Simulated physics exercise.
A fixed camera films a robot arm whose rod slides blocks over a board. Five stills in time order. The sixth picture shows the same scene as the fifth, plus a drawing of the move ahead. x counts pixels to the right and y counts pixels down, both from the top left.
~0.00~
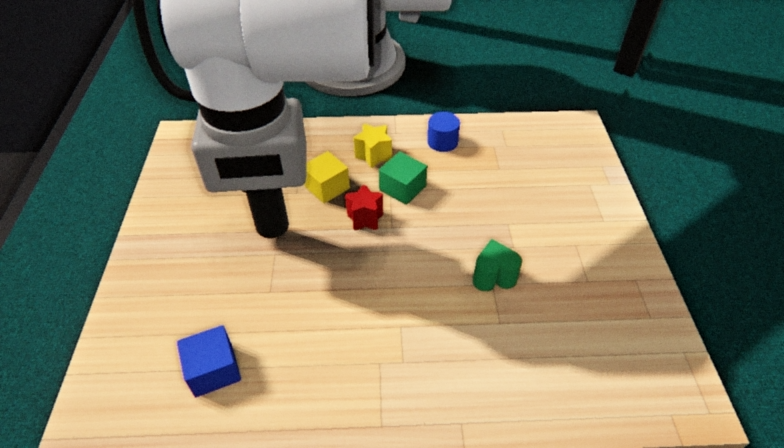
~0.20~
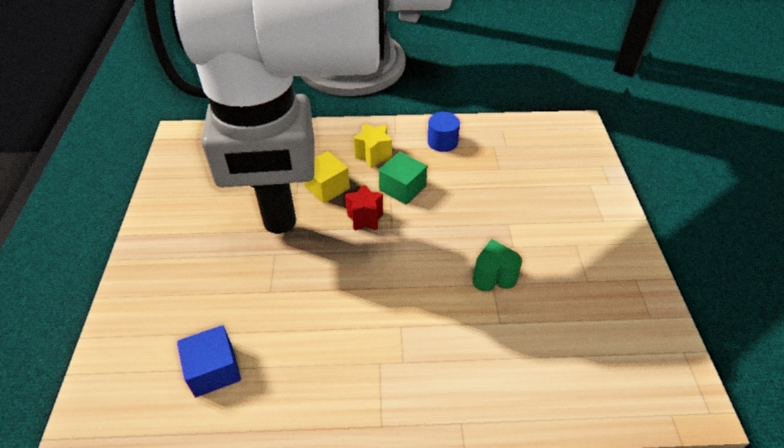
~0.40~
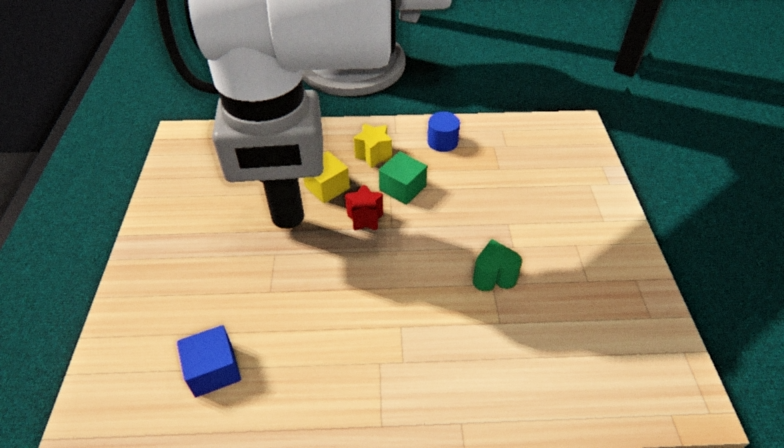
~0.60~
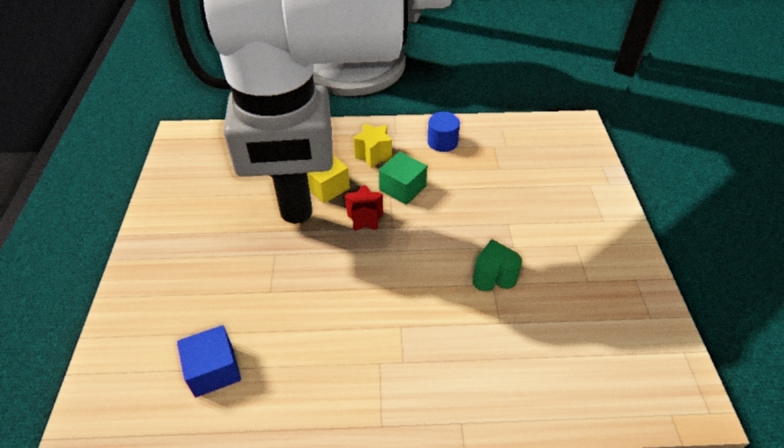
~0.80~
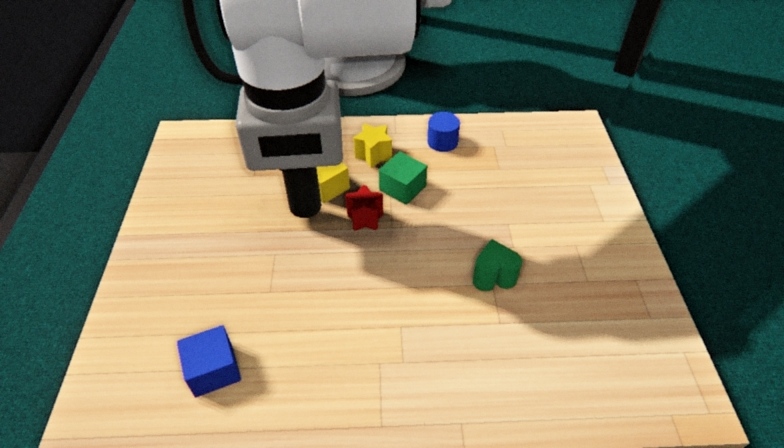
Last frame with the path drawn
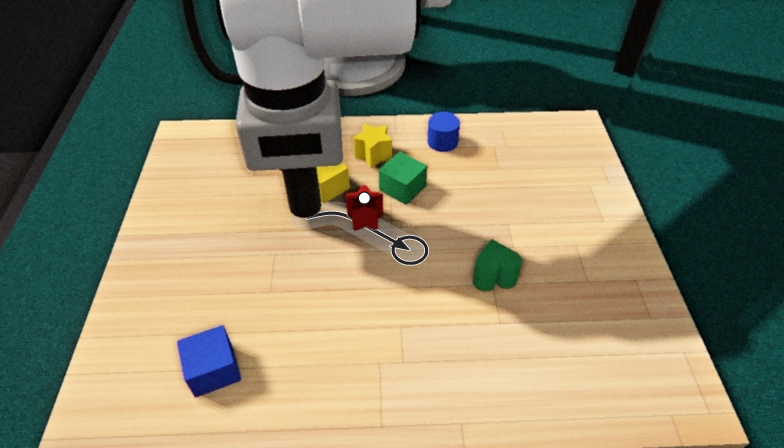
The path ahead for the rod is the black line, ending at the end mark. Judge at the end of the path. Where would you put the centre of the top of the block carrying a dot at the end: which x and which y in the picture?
In the picture, it is at (429, 211).
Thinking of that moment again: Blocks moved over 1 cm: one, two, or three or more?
Answer: One block.
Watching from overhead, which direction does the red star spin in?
It makes a counterclockwise turn.
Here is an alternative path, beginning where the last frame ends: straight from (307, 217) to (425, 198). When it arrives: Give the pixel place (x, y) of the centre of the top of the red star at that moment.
Final place: (408, 202).
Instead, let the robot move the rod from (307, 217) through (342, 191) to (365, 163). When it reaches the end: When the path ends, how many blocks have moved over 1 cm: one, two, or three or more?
Two blocks.
Drawn move, from (307, 217) via (345, 215) and (377, 232), ending at (410, 250); the dot is on the red star.
What follows on the original path. One third of the way, rod at (345, 205); yellow square block at (327, 165); red star at (379, 201).
Two thirds of the way, rod at (378, 222); yellow square block at (327, 165); red star at (413, 208), turned 40° anticlockwise.
At the end, rod at (410, 240); yellow square block at (327, 165); red star at (429, 211), turned 105° anticlockwise; green square block still.
